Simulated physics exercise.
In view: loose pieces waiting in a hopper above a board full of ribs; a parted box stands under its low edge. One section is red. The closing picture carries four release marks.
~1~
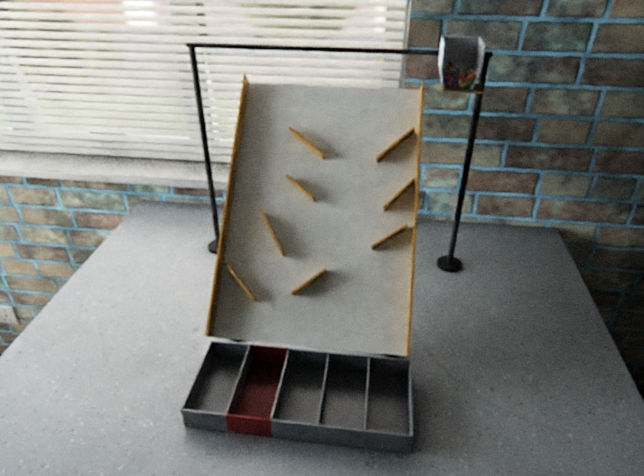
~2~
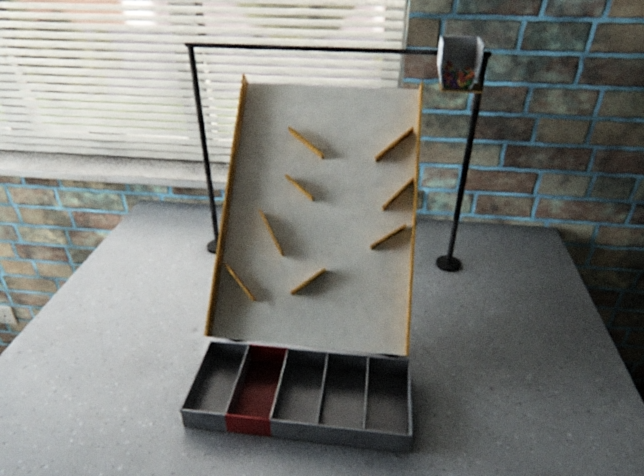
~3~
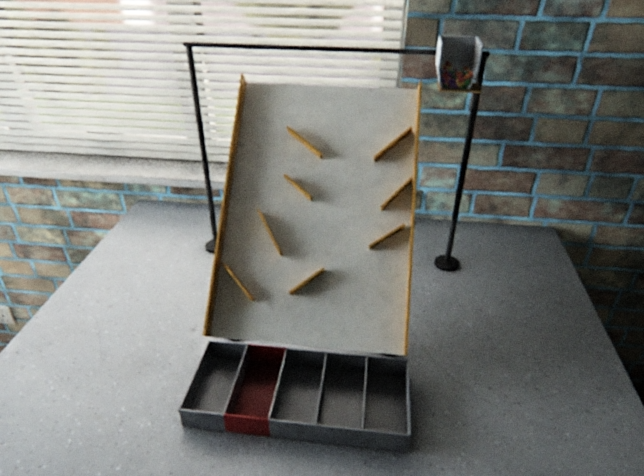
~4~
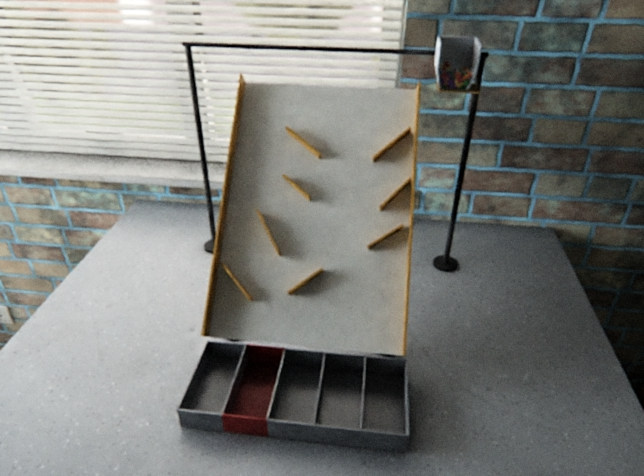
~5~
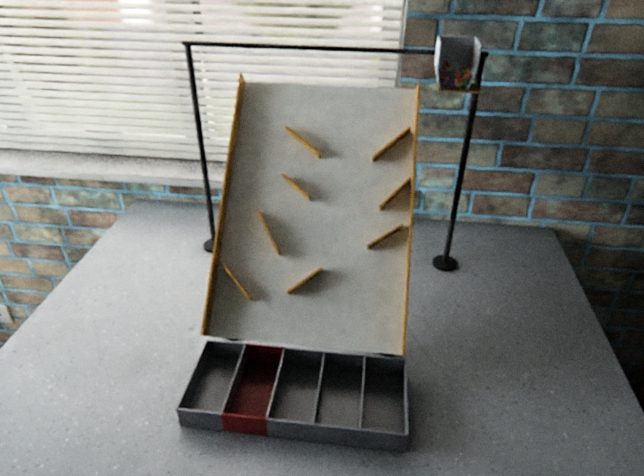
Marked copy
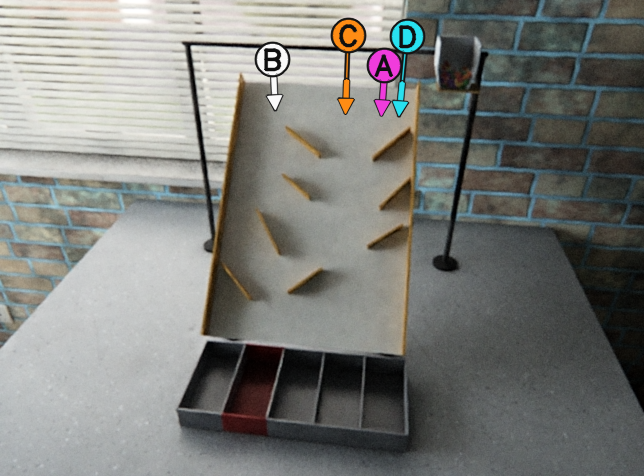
A tilted board with wooden ribs stands still above a parted box with one red section.
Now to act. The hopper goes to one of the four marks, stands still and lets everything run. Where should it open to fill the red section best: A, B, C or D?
Mark B does it best.
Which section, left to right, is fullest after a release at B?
The second from the left.
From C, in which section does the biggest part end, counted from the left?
It is the fourth one.
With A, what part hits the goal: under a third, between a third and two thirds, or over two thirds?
Mark A gives under a third.
On the marked copy, mark A meets the board at (381, 110); mark B meets the board at (275, 104); mark C meets the board at (345, 108); mark D meets the board at (399, 110).
Choosing A, about a quarter in the red section, most in other sections.
Choosing B, about two thirds in the red section, about a quarter in other sections, a small part held on the board.
Choosing C, a small part in the red section, most in other sections.
Choosing D, about a quarter in the red section, about two thirds in other sections, a small part held on the board.
